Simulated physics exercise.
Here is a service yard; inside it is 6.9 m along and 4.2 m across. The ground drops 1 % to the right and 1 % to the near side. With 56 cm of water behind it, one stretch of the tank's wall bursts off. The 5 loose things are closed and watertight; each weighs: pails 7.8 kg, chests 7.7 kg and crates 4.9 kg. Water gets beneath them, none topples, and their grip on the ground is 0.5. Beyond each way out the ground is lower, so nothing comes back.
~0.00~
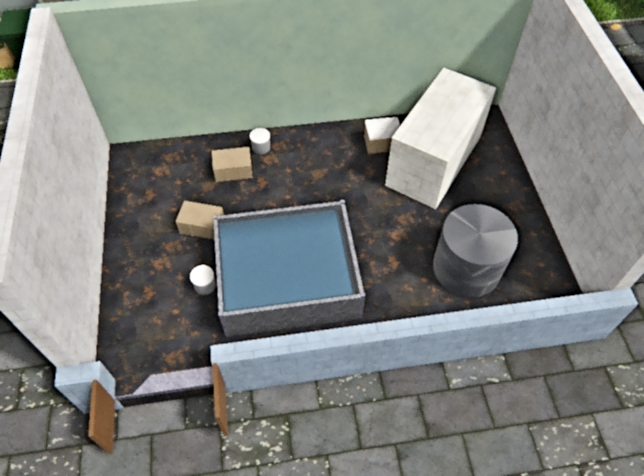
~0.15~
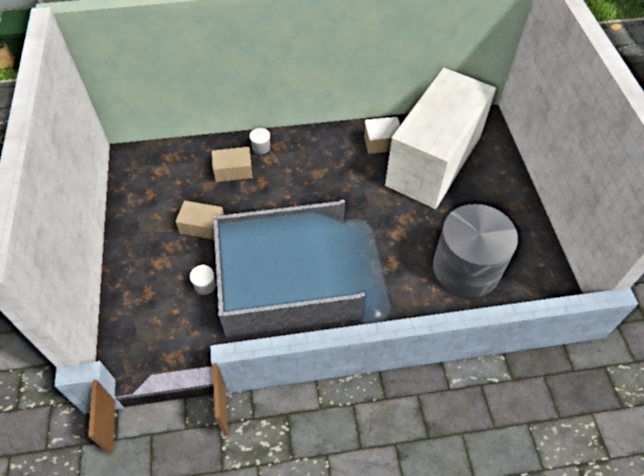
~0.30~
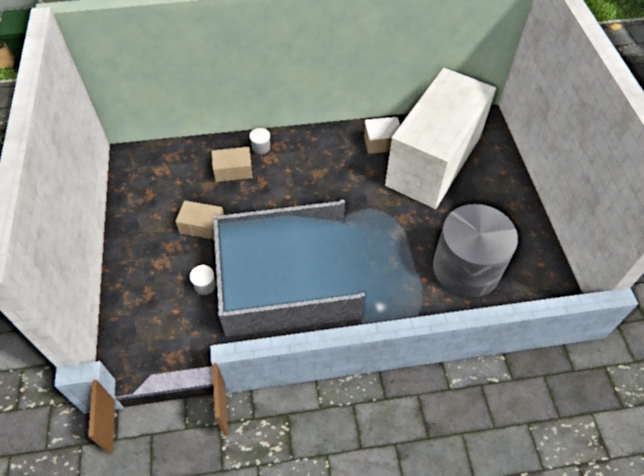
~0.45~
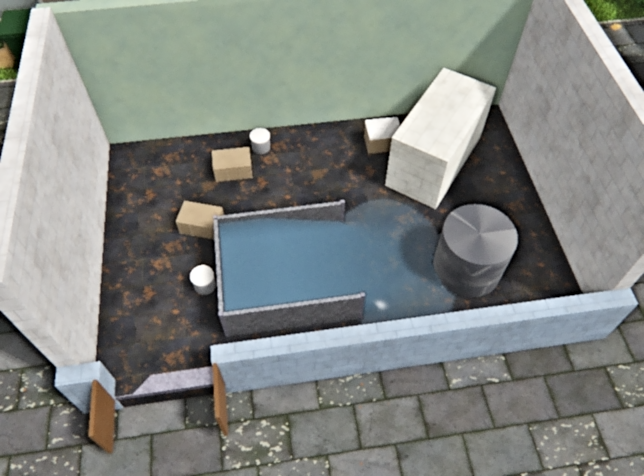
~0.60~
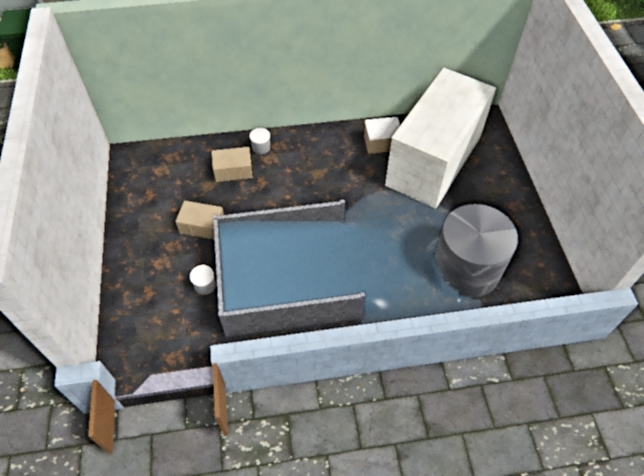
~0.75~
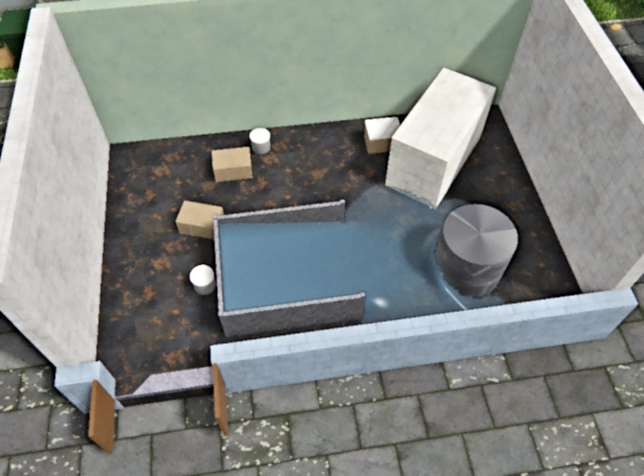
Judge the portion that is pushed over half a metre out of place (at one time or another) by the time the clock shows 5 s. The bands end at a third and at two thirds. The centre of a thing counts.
It is under a third.
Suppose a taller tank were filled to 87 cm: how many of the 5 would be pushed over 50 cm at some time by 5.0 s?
In that case 2 of them.
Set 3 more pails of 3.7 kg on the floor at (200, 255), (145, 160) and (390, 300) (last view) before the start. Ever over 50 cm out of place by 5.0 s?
In that order: Short of it, short of it, over.
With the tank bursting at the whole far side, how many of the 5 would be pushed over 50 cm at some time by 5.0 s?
Then 3.
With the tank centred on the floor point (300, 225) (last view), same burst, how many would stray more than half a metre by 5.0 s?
In that case 1 of them.
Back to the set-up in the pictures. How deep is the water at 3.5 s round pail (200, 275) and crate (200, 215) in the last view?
Roughly 0 and 0 cm.
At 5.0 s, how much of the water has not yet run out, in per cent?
About 100 per cent.
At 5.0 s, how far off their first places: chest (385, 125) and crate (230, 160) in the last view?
In turn: 30 cm, 0 cm.
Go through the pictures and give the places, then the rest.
A pail at (202, 275) rests on the ground; a pail at (260, 135), on the bottom; water covers 2.7 m2; 0 of 5 have shifted, in the first frame.
A pail at (202, 275) rests on the ground; a pail at (260, 135), on the bottom; water covers 3.5 m2; 0 of 5 have shifted, in the second frame.
A pail at (202, 275) rests on the ground; a pail at (260, 135), on the bottom; water covers 4.5 m2; 0 of 5 have shifted, in the third frame.
A pail at (202, 275) rests on the ground; a pail at (260, 135) rests on the ground; 5.6 m2 under water; 0 of 5 have shifted, in the fourth frame.
A pail at (202, 275) rests on the ground; a pail at (260, 135), on the bottom; 6.4 m2 under water; 0 of 5 have shifted, in the fifth frame.
A pail at (202, 275) rests on the ground; a pail at (260, 135) rests on the ground; 7.0 m2 under water; 0 of 5 have shifted, in the sixth frame.
After 1.1 s 0 of 5 are over 50 cm from their spots; 0 afloat.
After 2.2 s 0 of 5 are over 50 cm from their spots; 0 afloat.
After 3.5 s 0 of 5 are over 50 cm from their spots; 0 afloat.
After 5.0 s 0 of 5 are over 50 cm from their spots, and 0 have been at some point; 1 afloat.
